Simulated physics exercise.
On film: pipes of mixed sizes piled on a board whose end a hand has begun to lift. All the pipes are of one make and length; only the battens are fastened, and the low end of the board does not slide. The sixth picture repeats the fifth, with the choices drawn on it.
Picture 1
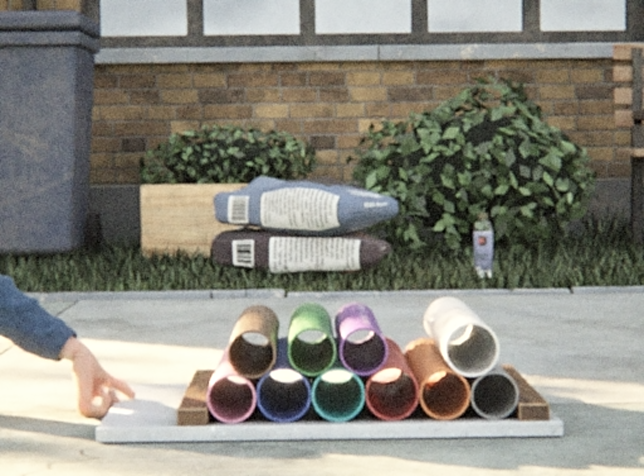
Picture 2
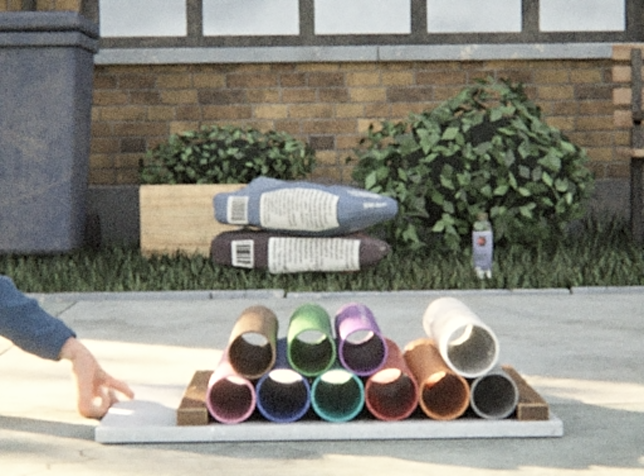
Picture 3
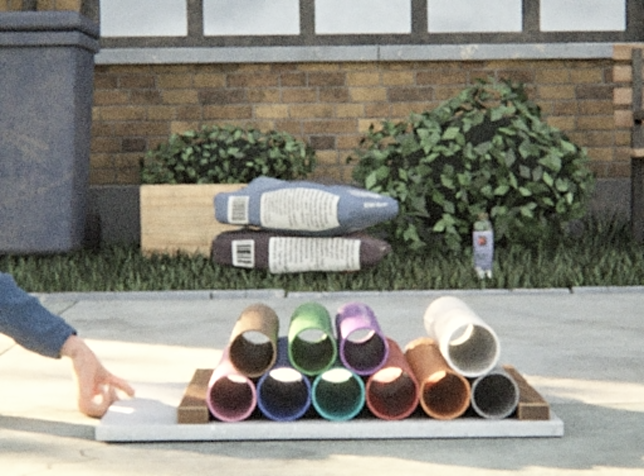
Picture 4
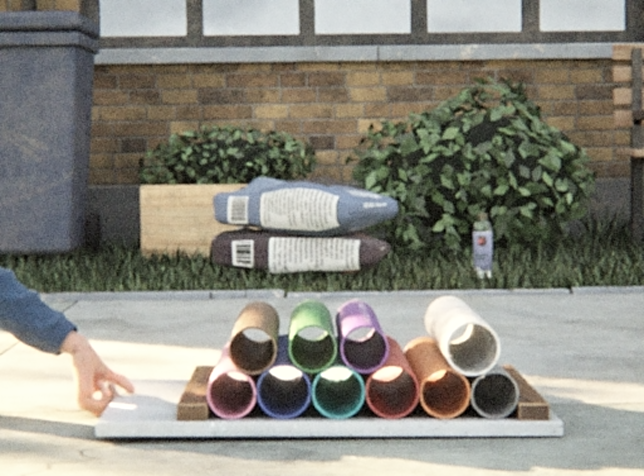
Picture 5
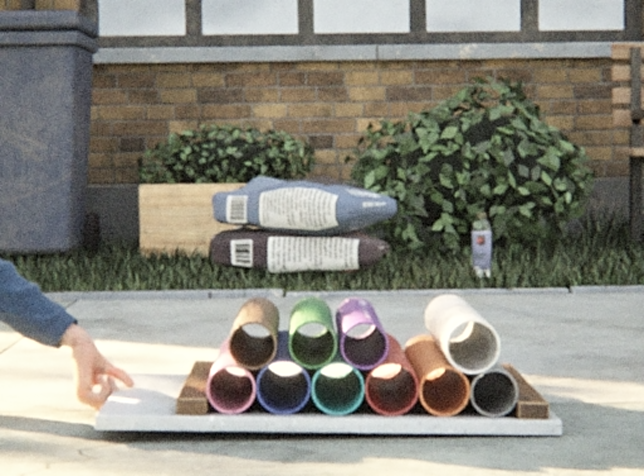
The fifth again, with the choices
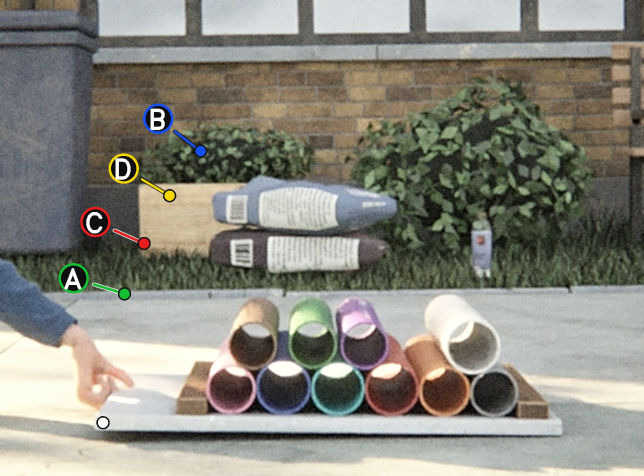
On a paved path in front of a brick wall and bushes, a hand at the left end of a white board stacked with colourful pipes stays nearly still, then raises that end slightly, while the pipes keep their arrangement.
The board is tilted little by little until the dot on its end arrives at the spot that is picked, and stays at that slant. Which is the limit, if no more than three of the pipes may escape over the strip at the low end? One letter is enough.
It can be raised to D.
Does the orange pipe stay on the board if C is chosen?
The orange pipe: Yes.
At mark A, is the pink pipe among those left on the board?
The pink pipe: Yes.
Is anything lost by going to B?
At B: Yes.
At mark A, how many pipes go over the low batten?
With A, none.
On the marked copy, A at (125, 294); B at (201, 151); C at (144, 243); D at (169, 195); the white dot at (103, 423).
With D. Early on, board at 19°.
Further on, board at 31°.
At the end, board at 31°, three over the low batten (purple, white, green).
As for the rest, A none over the low batten; B four over the low batten (purple, white, brown, green); C none over the low batten.
